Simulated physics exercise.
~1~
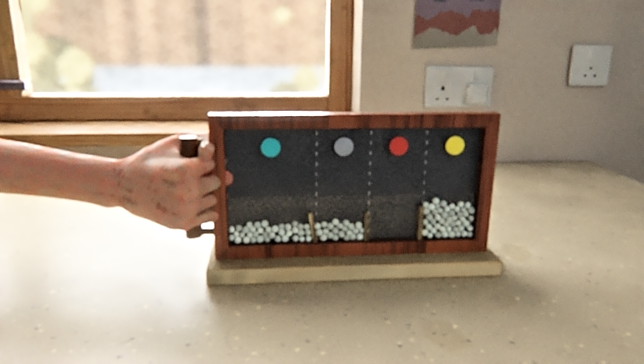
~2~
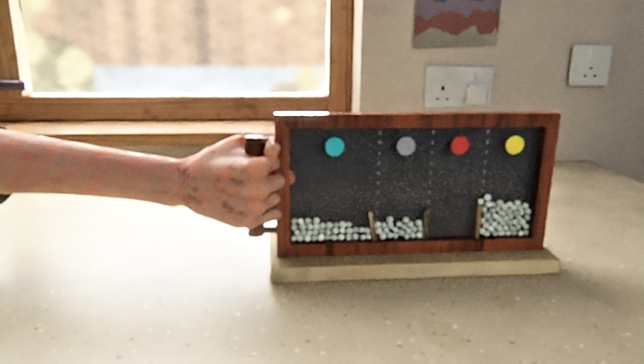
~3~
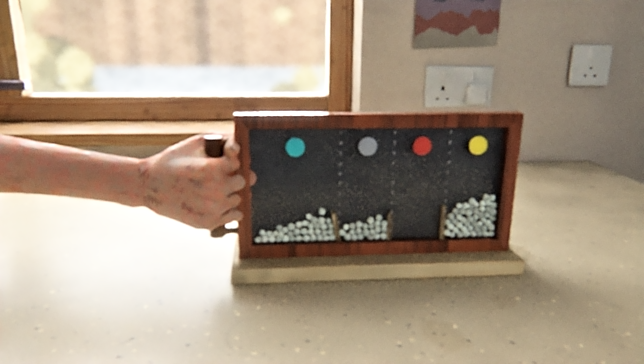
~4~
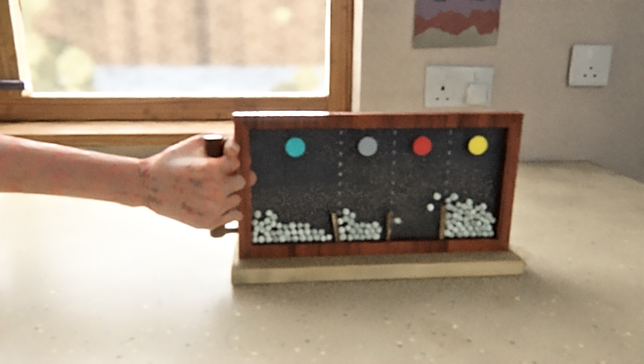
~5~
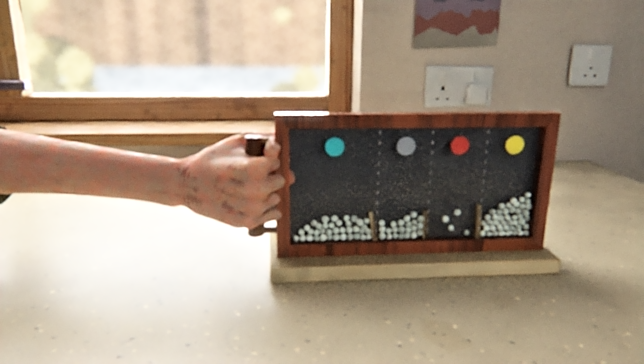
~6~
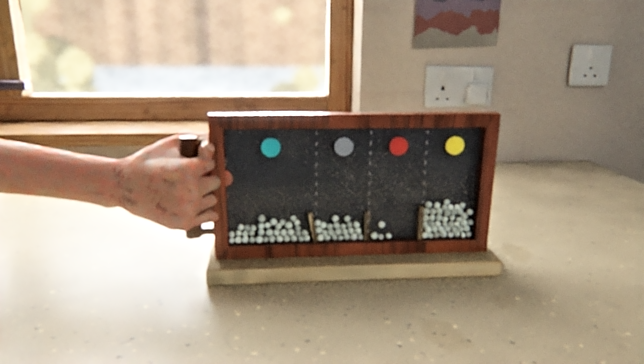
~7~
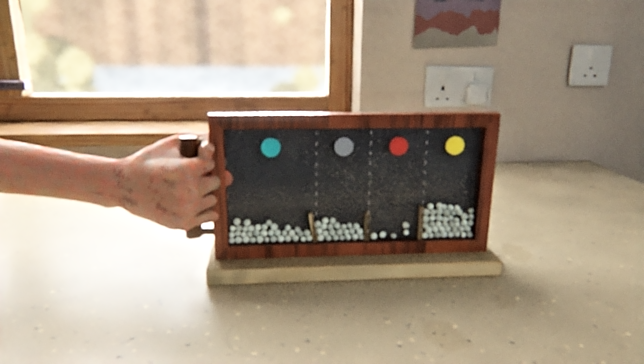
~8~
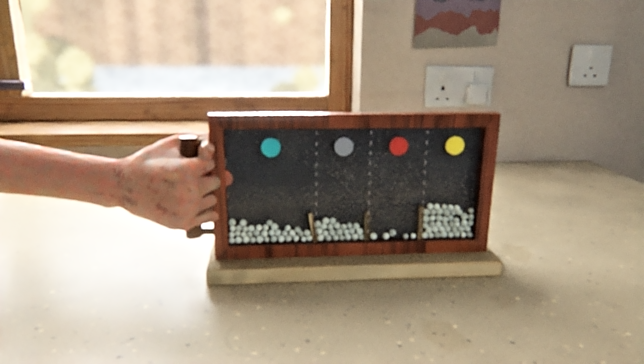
A wood-framed, dark-backed tray of small white beads stands upright on a pale speckled counter, seen from the front, with a window behind at left and wall sockets at right. A hand reaching from the left grips its side handle. Turquoise, grey, red and yellow stickers run left to right, with beads under all but red. The hand slides the tray right, then partway back left, and beads heap up and scatter. It moves right again, a few beads landing under red, then returns left and rests, most beads still in their original strips.
